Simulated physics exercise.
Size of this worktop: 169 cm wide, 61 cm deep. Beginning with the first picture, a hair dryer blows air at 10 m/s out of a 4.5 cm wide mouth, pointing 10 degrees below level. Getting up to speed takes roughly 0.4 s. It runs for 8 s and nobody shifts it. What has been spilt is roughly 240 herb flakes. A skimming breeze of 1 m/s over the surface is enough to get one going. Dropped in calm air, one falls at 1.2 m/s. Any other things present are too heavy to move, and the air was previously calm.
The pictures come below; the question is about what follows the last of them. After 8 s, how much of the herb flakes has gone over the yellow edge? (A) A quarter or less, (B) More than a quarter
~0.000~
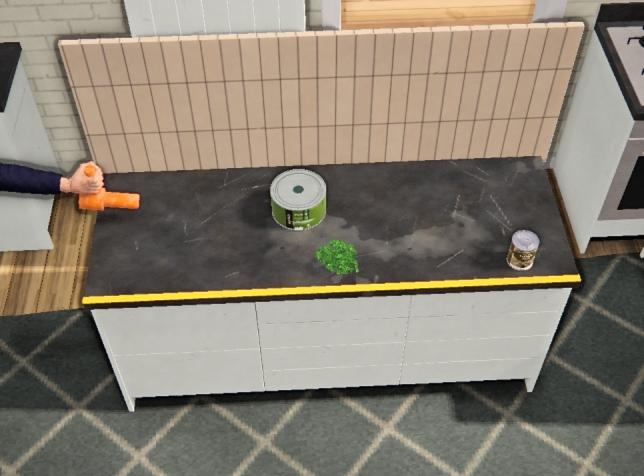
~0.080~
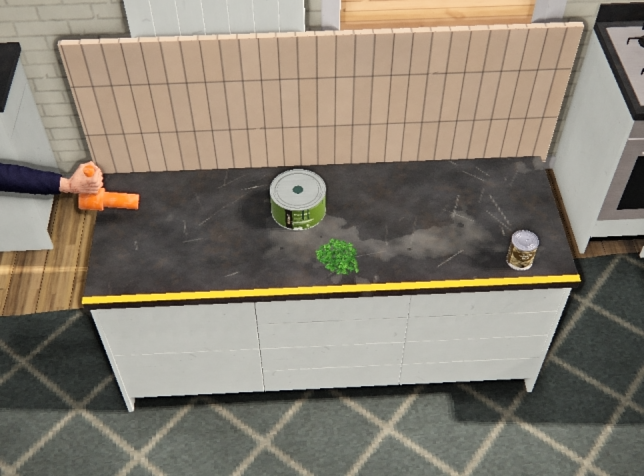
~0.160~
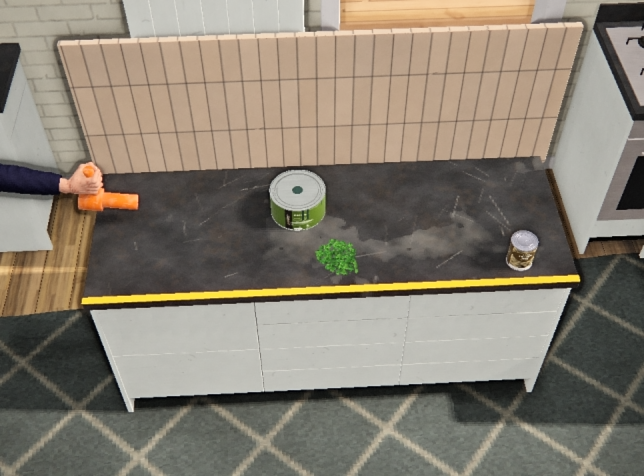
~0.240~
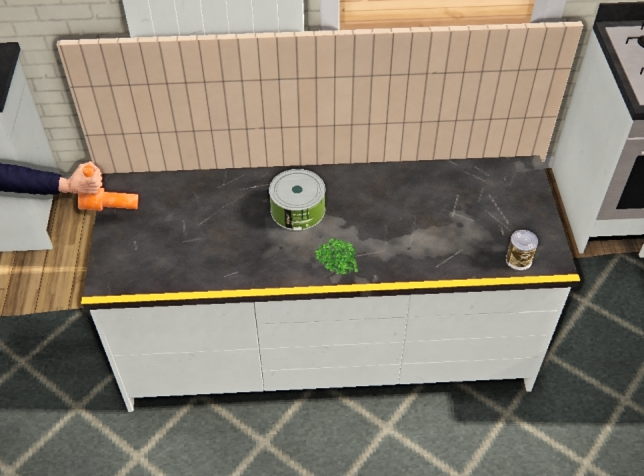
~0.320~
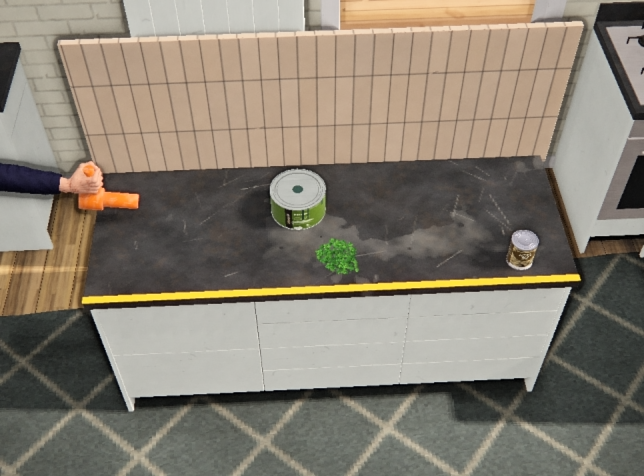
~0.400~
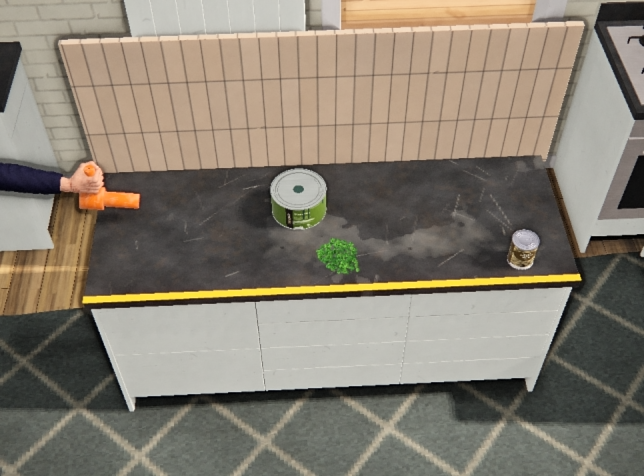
B, more than a quarter.
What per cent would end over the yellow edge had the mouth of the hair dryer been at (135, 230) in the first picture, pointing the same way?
Around 70 per cent would end up there.
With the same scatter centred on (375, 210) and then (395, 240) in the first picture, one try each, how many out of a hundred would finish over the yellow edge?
Roughly 0 %, then 1 %.
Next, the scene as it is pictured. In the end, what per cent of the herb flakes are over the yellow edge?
Close to 90 percent.
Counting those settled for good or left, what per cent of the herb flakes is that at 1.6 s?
Estimated share: Close to 80 per cent.
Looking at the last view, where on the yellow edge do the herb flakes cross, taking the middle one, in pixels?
Median crossing, approx. (411, 288).
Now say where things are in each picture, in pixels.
The middle of the herb flakes is near (339, 257), none has stirred yet and the mouth of the hair dryer is at (139, 202), in the first picture.
The middle of the herb flakes is near (338, 257), none has stirred yet and the yellow edge is centred on (334, 292), in the second picture.
The middle of the herb flakes is near (338, 257), none has stirred yet, the top of a large tin is at (298, 190) and the top of a tin is at (525, 241), in the third picture.
The middle of the herb flakes is near (338, 256) and none has stirred yet, in the fourth picture.
The middle of the herb flakes is near (338, 256) and none has stirred yet, in the fifth picture.
The middle of the herb flakes is near (339, 256) and none has stirred yet, in the sixth picture.
After 1.6 s, 22 % are on the move or not yet settled, 81 % are over the yellow edge; the middle of those still in play is near (441, 263).
After 2.6 s, 12 % are on the move or not yet settled, 87 % are over the yellow edge.
After 4.4 s, 12 % are on the move or not yet settled, 88 % are over the yellow edge.
After 8.0 s, at the end, 89 % are over the yellow edge.
